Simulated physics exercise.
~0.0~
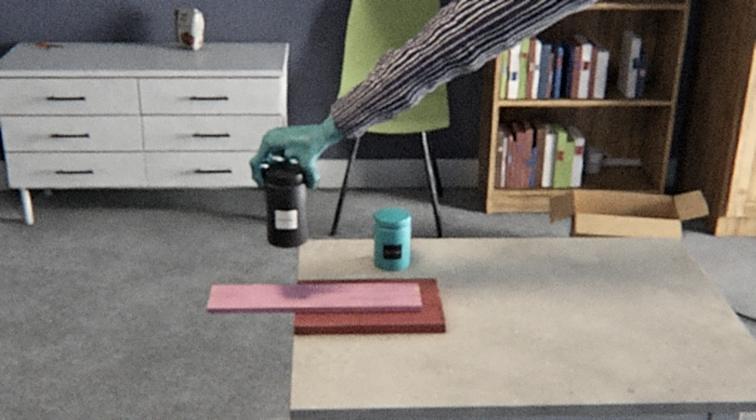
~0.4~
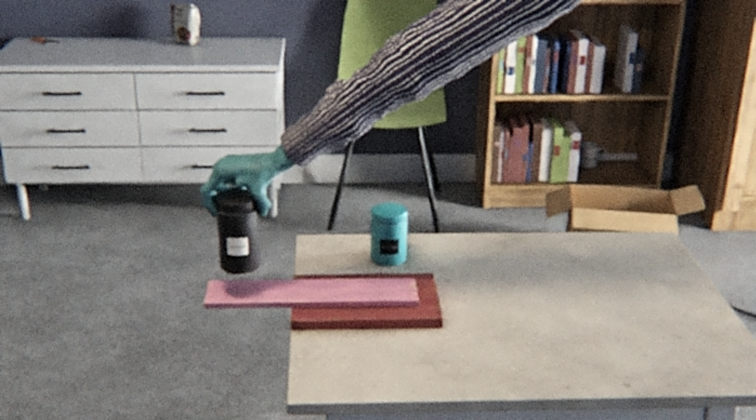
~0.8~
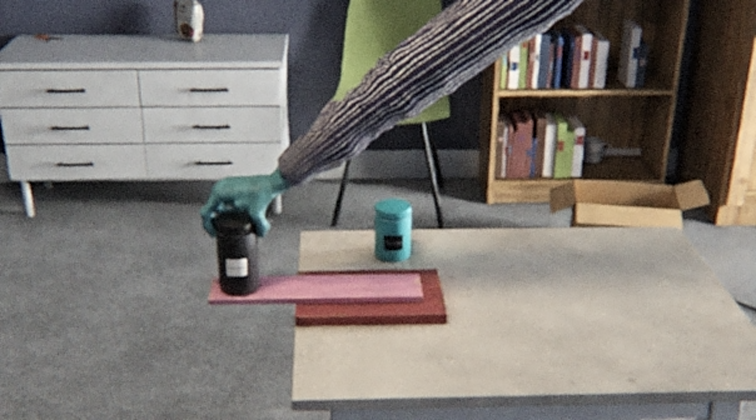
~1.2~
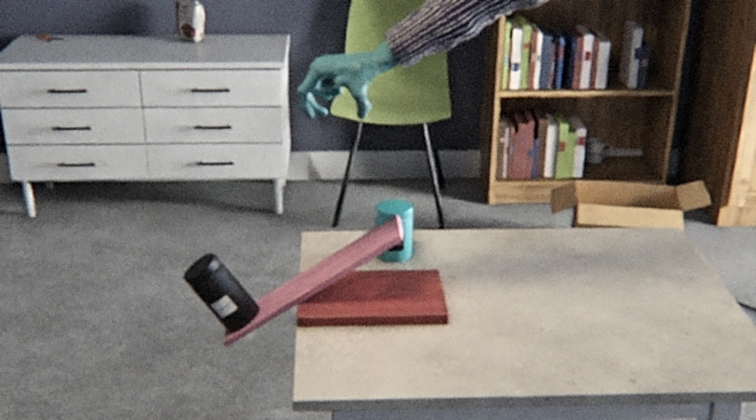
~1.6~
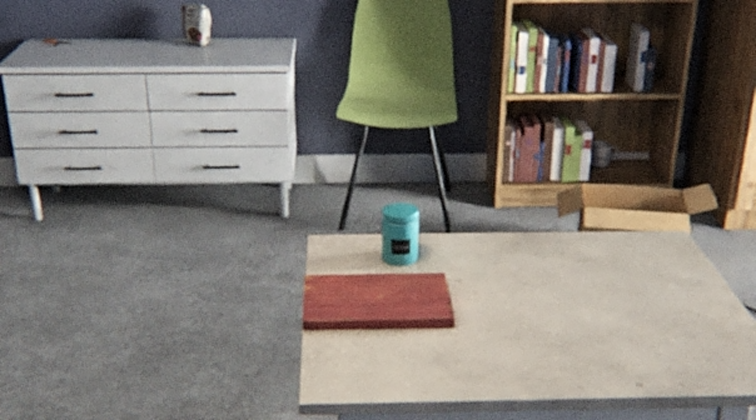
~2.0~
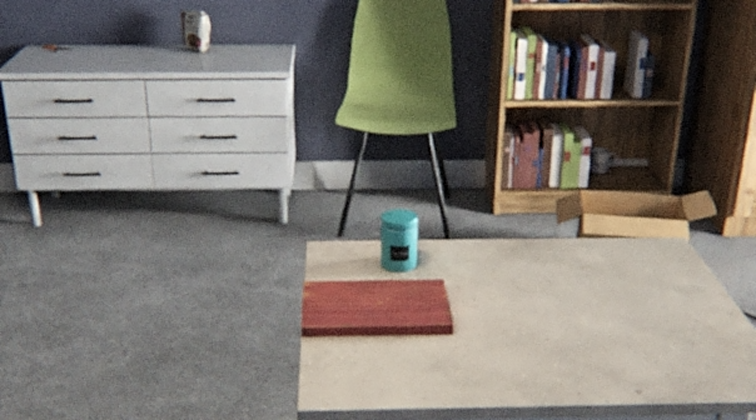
A teal-gloved hand lowered a black jar onto the overhanging left end of a pink plank and let go, and the plank tipped off the table with the jar, leaving the red slab and turquoise jar in place.
